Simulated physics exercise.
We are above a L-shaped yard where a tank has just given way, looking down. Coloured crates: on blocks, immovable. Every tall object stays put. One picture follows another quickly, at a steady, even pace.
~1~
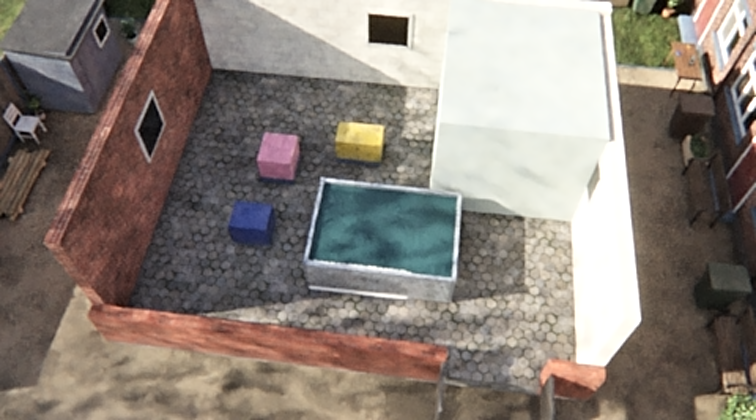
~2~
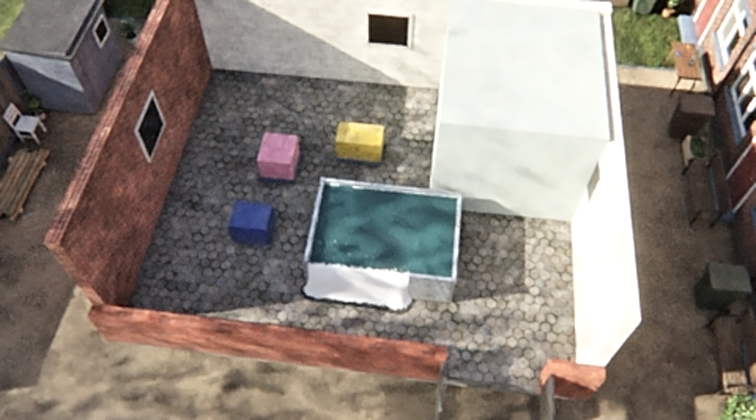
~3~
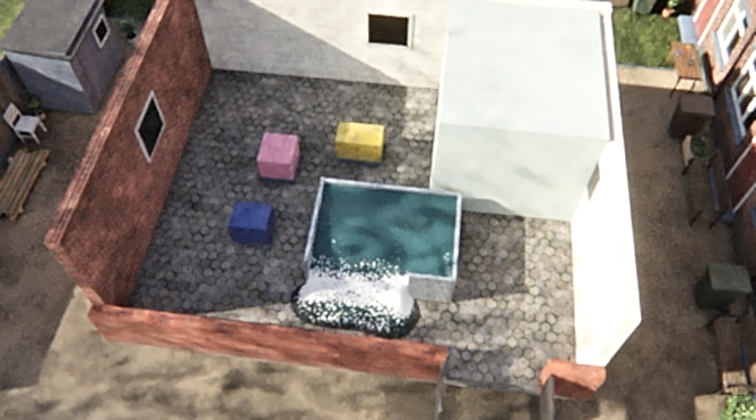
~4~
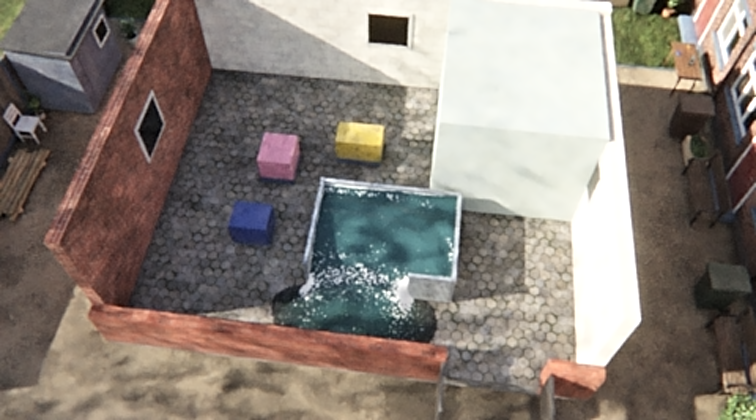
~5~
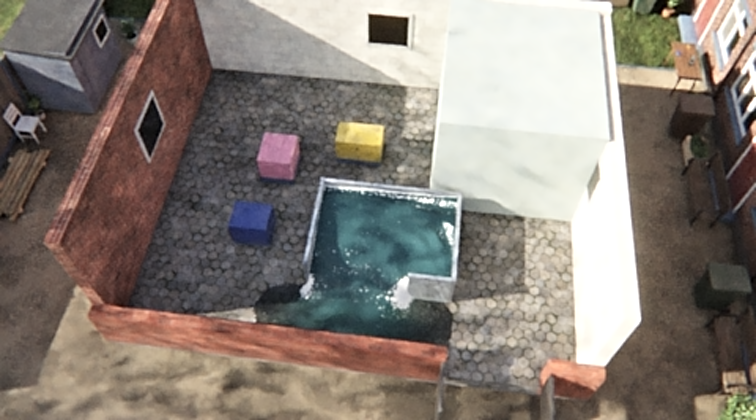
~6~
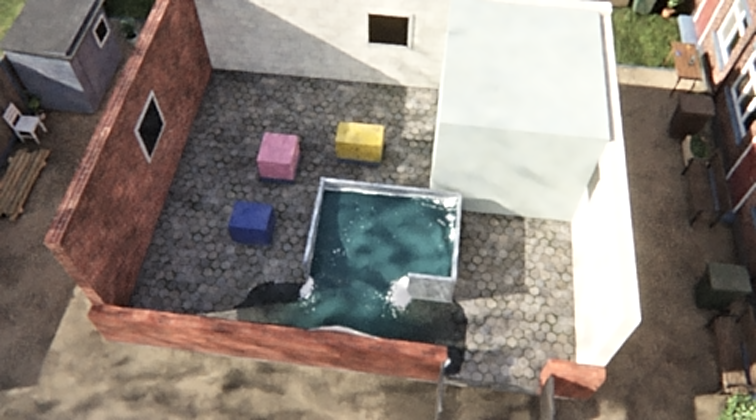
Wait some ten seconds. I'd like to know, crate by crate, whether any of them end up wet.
Yellow crate: Untouched; pink crate: Untouched; blue crate: Touched.
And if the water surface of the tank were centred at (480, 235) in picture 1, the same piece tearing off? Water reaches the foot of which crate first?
It is the blue-painted one.
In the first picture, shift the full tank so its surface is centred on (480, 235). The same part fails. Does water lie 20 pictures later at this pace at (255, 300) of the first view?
My call is that the spot is drenched.
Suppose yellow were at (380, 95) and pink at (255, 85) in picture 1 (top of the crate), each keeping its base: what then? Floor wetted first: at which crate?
The one in blue.
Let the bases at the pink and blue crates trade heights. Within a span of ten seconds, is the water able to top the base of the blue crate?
Well, after the swap blue crate stays unflooded.
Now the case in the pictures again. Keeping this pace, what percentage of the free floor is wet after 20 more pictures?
My guess is around 55 in a hundred.
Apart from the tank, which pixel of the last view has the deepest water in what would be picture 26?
Close to (121, 324).
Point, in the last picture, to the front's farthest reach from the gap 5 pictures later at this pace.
The farthest wet point should be near (131, 326).
A moment on, water covers 20 % of the floor; the yellow crate not reached, the pink crate not reached, the blue crate not reached.
Next, water covers 40 % of the floor; the yellow crate not reached, the pink crate not reached, the blue crate water round its plinth.
Then, water covers 55 % of the floor; the yellow crate not reached, the pink crate not reached, the blue crate water round its plinth.
Later, water covers 85 % of the floor; the yellow crate water round its plinth, the pink crate water round its plinth, the blue crate water round its plinth.
In the end, water covers 100 % of the floor; the yellow crate stayed above the water, the pink crate stayed above the water, the blue crate was topped.
